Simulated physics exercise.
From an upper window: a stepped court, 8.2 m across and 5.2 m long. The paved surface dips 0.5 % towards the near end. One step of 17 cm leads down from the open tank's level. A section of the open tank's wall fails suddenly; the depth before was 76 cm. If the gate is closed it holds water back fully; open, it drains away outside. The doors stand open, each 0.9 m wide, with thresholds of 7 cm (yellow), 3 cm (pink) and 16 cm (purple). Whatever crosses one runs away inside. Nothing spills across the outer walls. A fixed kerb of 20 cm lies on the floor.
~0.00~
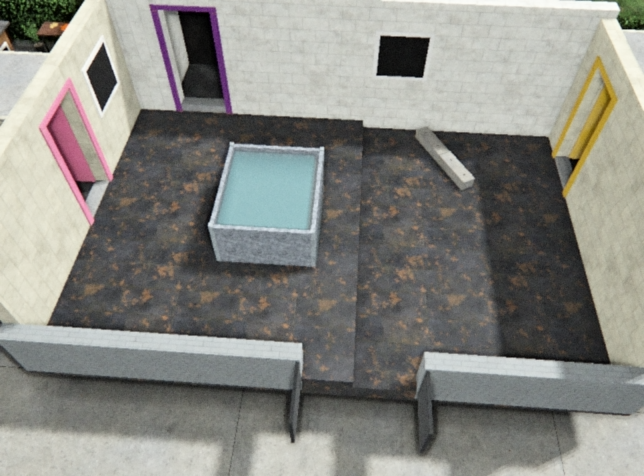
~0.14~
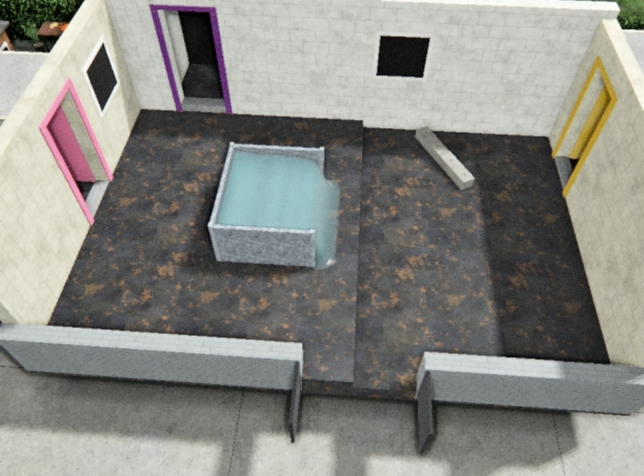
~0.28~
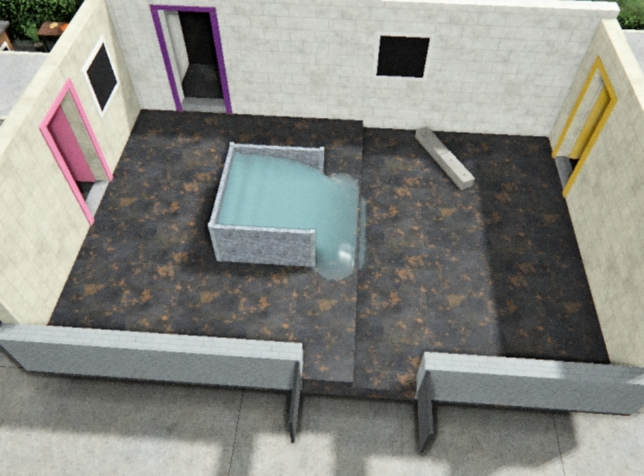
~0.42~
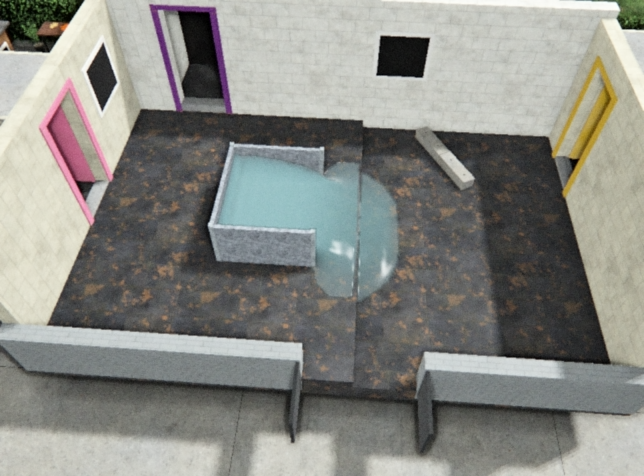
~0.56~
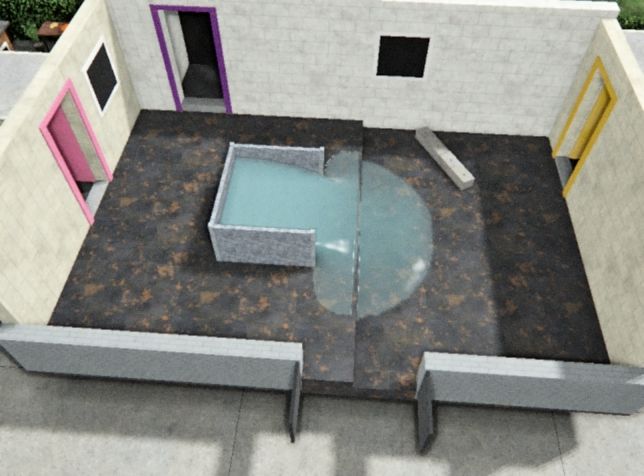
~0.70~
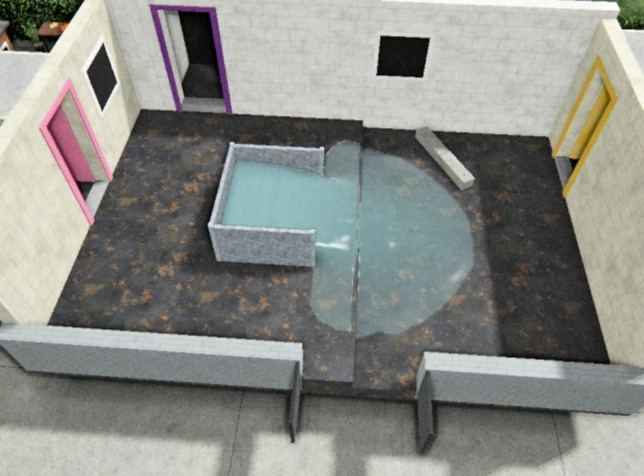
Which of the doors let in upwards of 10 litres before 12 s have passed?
Within that time: At the yellow door it goes over the limit; at the pink door it keeps below the limit; at the purple door it stays under the limit.
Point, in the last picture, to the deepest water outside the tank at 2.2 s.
Around (612, 389).
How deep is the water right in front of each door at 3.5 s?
In cm: Yellow 9, pink 0, purple 0.
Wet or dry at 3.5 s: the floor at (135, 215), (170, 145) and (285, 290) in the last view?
In that order: Dry, not reached, still dry.
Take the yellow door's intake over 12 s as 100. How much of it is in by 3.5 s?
About 65 per cent.
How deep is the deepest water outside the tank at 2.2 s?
Roughly 42 cm.
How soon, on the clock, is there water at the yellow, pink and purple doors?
Arrival: Yellow 1.6 s, pink not within the 12 s, purple not within the 12 s.
After 1.4 s water covers 40 % of the floor and is deepest (26 cm) near (449, 184); yellow door not reached, pink door not reached, purple door not reached.
After 2.2 s water covers 45 % of the floor and is deepest (42 cm) near (612, 389); yellow door 15 cm at the sill, 9 L in, pink door not reached, purple door not reached.
After 3.5 s water covers 45 % of the floor and is deepest (22 cm) near (612, 389); yellow door 9 cm at the sill, 31 L in, pink door not reached, purple door not reached.
After 7.0 s water covers 50 % of the floor and is deepest (14 cm) near (391, 188); yellow door 10 cm at the sill, 40 L in, pink door not reached, purple door not reached.
After 12.0 s water covers 50 % of the floor and is deepest (12 cm) near (583, 281); yellow door 7 cm at the sill, 46 L in, pink door not reached, purple door not reached.
